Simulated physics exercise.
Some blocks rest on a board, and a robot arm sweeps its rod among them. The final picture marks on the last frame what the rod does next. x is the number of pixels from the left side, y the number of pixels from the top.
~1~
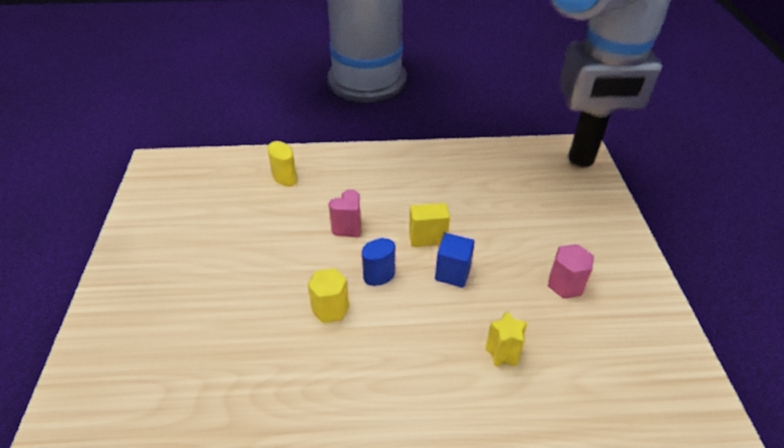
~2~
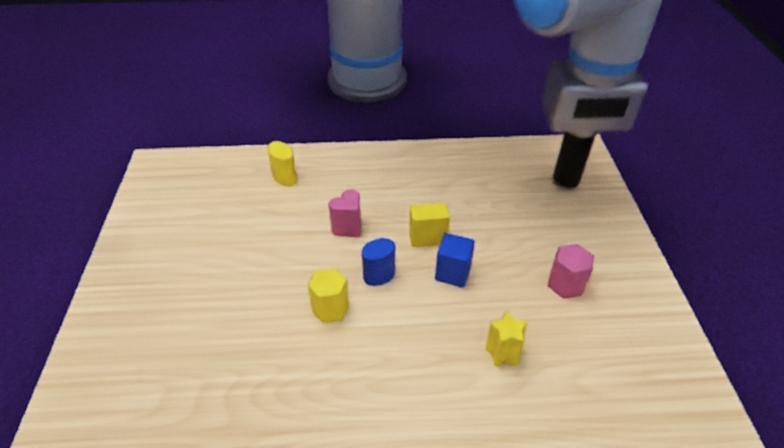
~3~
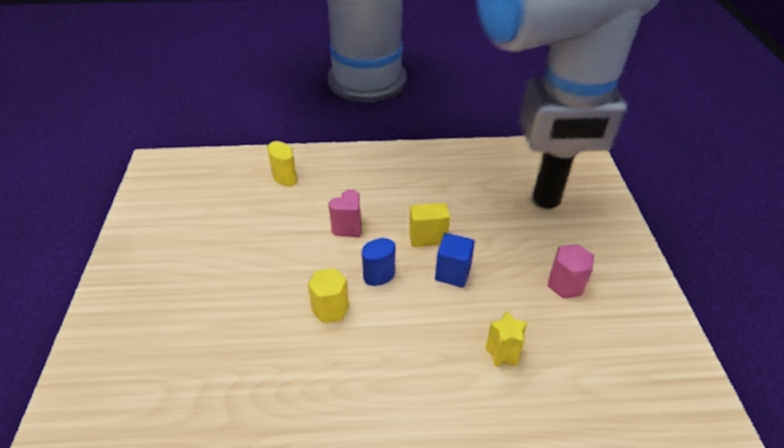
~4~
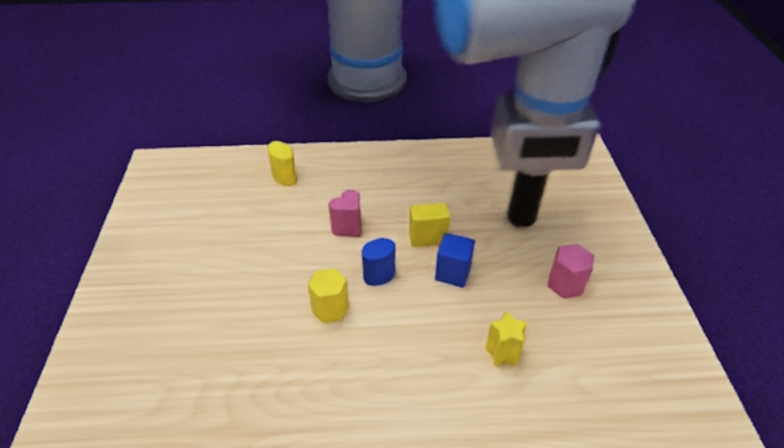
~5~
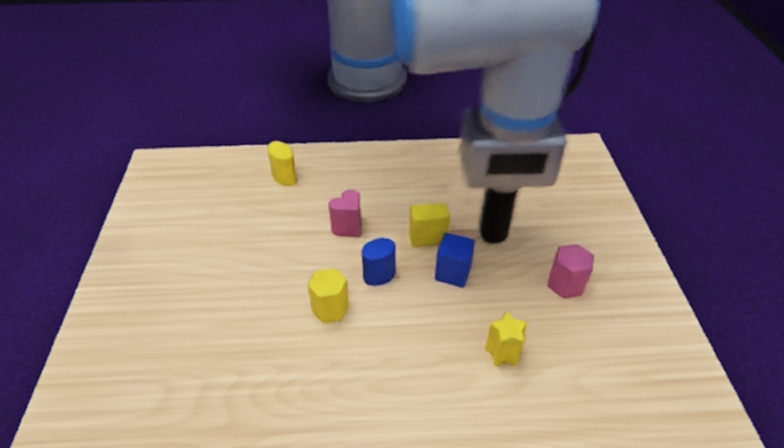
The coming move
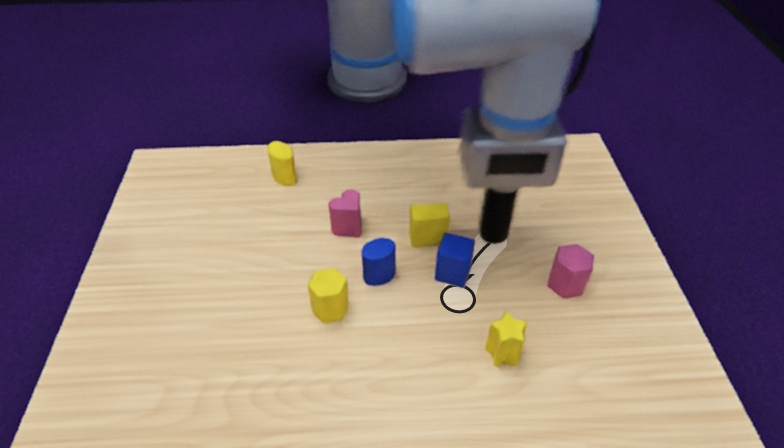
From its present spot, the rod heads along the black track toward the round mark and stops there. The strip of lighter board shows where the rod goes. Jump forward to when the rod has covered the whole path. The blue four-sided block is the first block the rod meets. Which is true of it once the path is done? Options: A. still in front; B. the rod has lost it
B.
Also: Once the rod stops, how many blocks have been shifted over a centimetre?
Total moved: One.
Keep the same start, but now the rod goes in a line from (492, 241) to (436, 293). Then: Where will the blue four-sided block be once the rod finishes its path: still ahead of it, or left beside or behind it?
Pushed along.
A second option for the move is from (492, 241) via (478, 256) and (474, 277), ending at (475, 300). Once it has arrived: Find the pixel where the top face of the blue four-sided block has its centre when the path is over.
I think it will end close to (444, 261).
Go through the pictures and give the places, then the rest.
Tip of the rod (581, 159), middles of tops, yellow oblong block (430, 211), blue four-sided block (456, 246), in the first picture.
Rod (566, 180), nothing pushed, in the second picture.
Rod (546, 199), nothing pushed, in the third picture.
Rod (522, 217), nothing pushed, in the fourth picture.
Rod (493, 233), yellow oblong block (430, 211), blue four-sided block (456, 246), in the fifth picture.
The line goes from (492, 241) over (477, 257) and (465, 276) to (458, 298).
On the path given first. Halfway along, rod (471, 258); blue four-sided block (448, 253), turned 25° clockwise.
At the end, rod (459, 291); yellow oblong block unmoved; blue four-sided block (428, 267), turned 75° clockwise.
